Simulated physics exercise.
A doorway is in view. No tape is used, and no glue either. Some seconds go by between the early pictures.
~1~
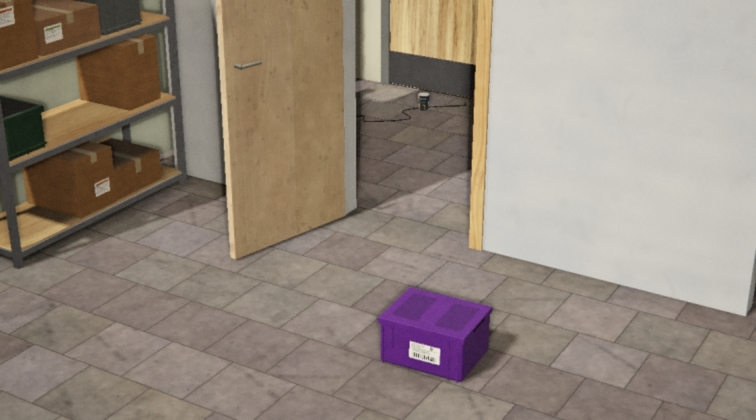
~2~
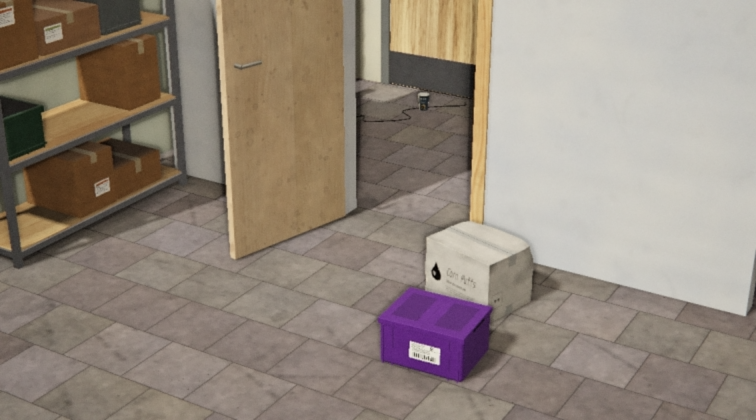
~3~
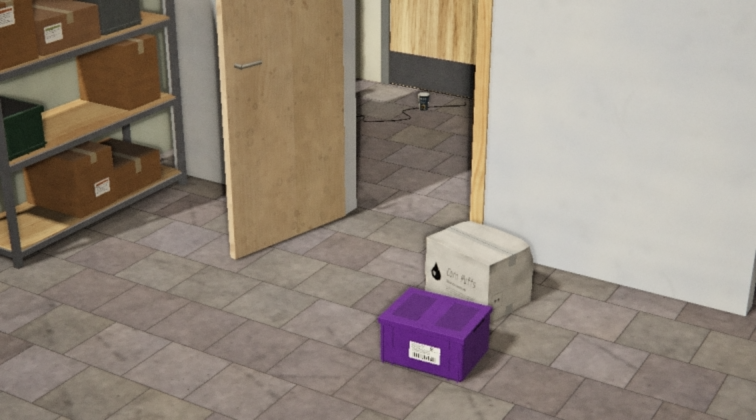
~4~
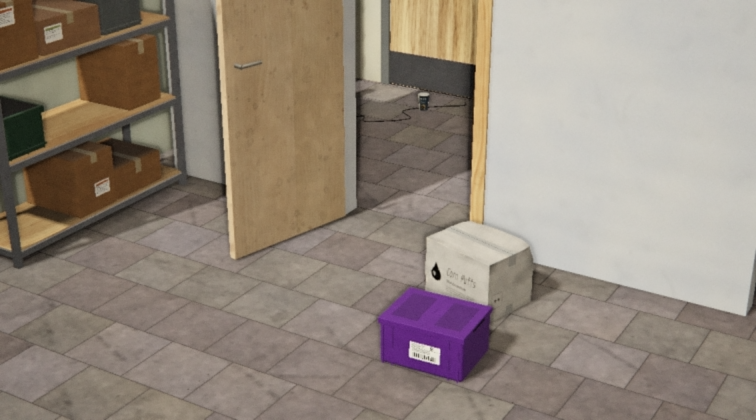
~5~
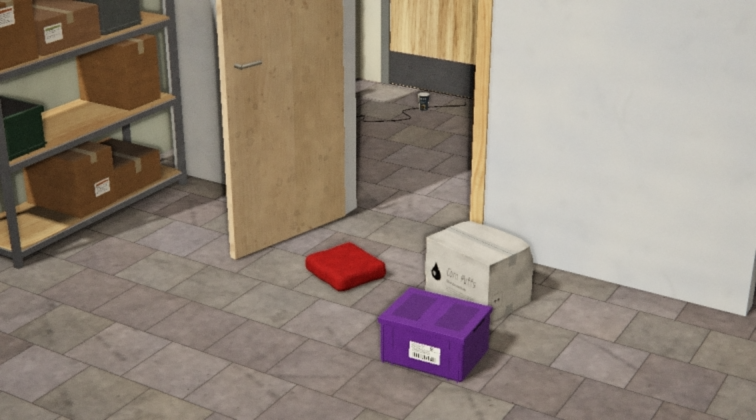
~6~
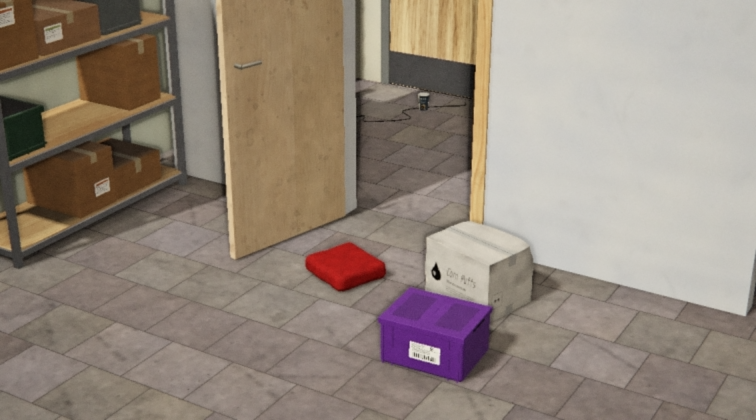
A white box appeared behind the purple tote on the tiled floor, and later a red cushion appeared to the left of them, while the wide-open door stayed still.
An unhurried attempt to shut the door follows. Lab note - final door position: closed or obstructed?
Final position: Obstructed.
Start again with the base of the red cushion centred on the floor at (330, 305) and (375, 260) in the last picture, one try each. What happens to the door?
1: Swings home; 2: Stays ajar.
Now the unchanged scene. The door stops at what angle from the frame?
Roughly 25 degrees open.
Then, 0.90 s after the last picture, open by 75°.
Then, 1.40 s after the last picture, open by 55°; red cushion slid about its own width near (394, 270).
Then, 1.80 s after the last picture, open by 42°; red cushion slid about its own width near (417, 265); white box slid a little.
Then, 2.20 s after the last picture, open by 30°; red cushion slid about its own width near (442, 256); white box slid a little.
At rest, open by 23°; moved from the start, red cushion; the other 2 in place. Seen from the same camera at the end, red cushion near (460, 254).
